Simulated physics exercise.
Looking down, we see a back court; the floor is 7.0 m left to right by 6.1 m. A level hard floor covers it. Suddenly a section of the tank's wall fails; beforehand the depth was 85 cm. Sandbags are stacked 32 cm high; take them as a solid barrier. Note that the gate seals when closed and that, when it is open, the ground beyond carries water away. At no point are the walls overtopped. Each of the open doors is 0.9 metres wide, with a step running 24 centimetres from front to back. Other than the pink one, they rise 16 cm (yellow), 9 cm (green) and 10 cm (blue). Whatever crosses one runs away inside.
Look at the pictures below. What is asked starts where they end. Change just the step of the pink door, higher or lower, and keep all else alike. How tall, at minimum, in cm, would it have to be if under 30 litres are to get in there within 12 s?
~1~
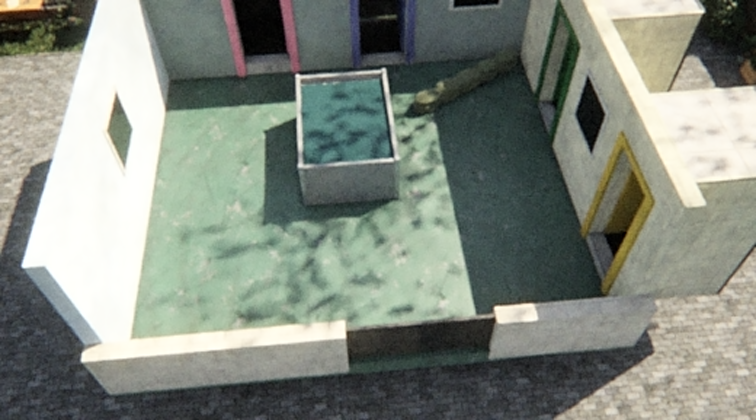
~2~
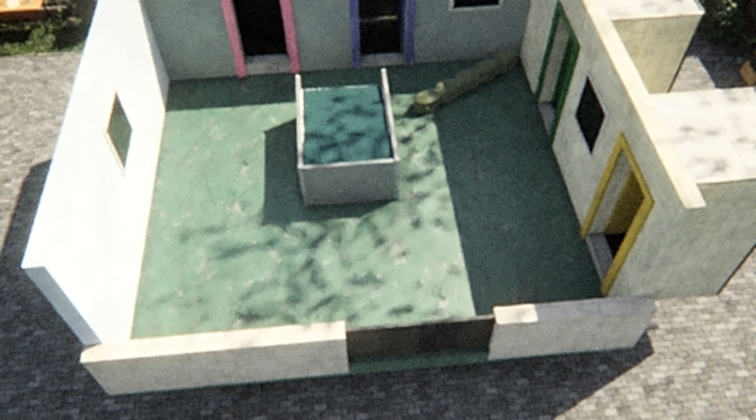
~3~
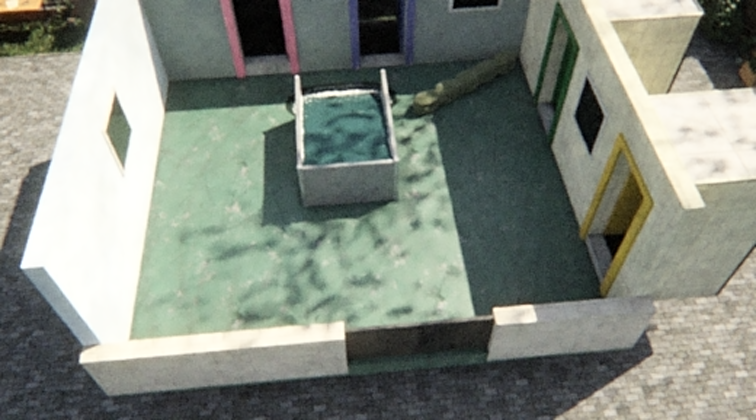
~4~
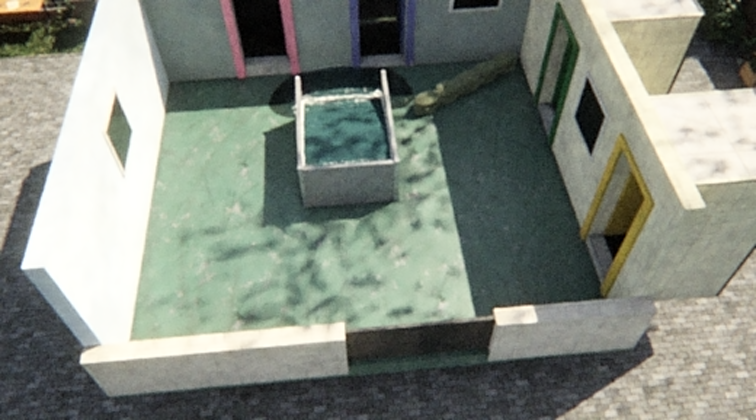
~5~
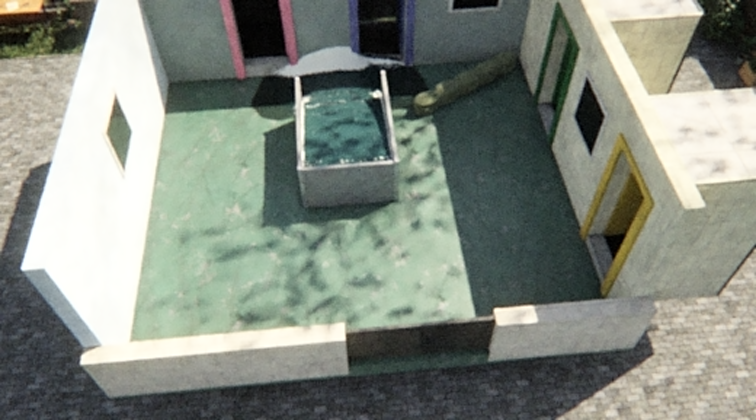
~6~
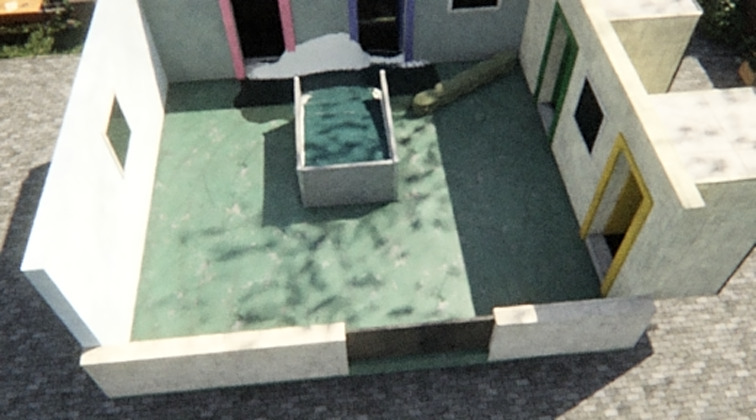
It would need to be about 20 cm tall.
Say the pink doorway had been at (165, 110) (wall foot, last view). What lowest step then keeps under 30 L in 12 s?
Minimum: Close to 25 cm.
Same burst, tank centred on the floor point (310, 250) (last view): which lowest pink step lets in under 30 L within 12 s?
Near 26 cm.
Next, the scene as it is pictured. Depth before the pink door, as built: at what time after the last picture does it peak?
Near 0.6 seconds.
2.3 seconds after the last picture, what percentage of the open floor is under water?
Around 35 per cent of the free floor.
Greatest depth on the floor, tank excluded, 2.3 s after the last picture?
Up to some 40 centimetres, I'd say.
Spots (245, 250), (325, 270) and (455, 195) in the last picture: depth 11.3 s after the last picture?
I'd read roughly 5, 5 and 5 cm there.
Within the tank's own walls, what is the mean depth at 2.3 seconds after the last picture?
On average, around 16 cm.
Then, 0.7 s after the last picture water covers 15 % of the floor, deepest (54 cm) near (334, 75); 29 cm at the pink door, 2 litres in over its 26 cm step.
Then, 2.3 s after the last picture water covers 35 % of the floor, deepest (40 cm) near (496, 63); 16 cm at the pink door, 9 litres in over its 26 cm step.
Then, 11.3 s after the last picture water covers 95 % of the floor, deepest (8 cm) near (594, 327); 6 cm at the pink door, 9 litres in over its 26 cm step.
At the pink door as built, the water peaked near 29 cm, 0.7 s after the last picture.
With a step of 16 cm, 57 litres would have come in within the 12 s; with 22 cm, 23 litres. So under 30 litres takes about 20 cm.
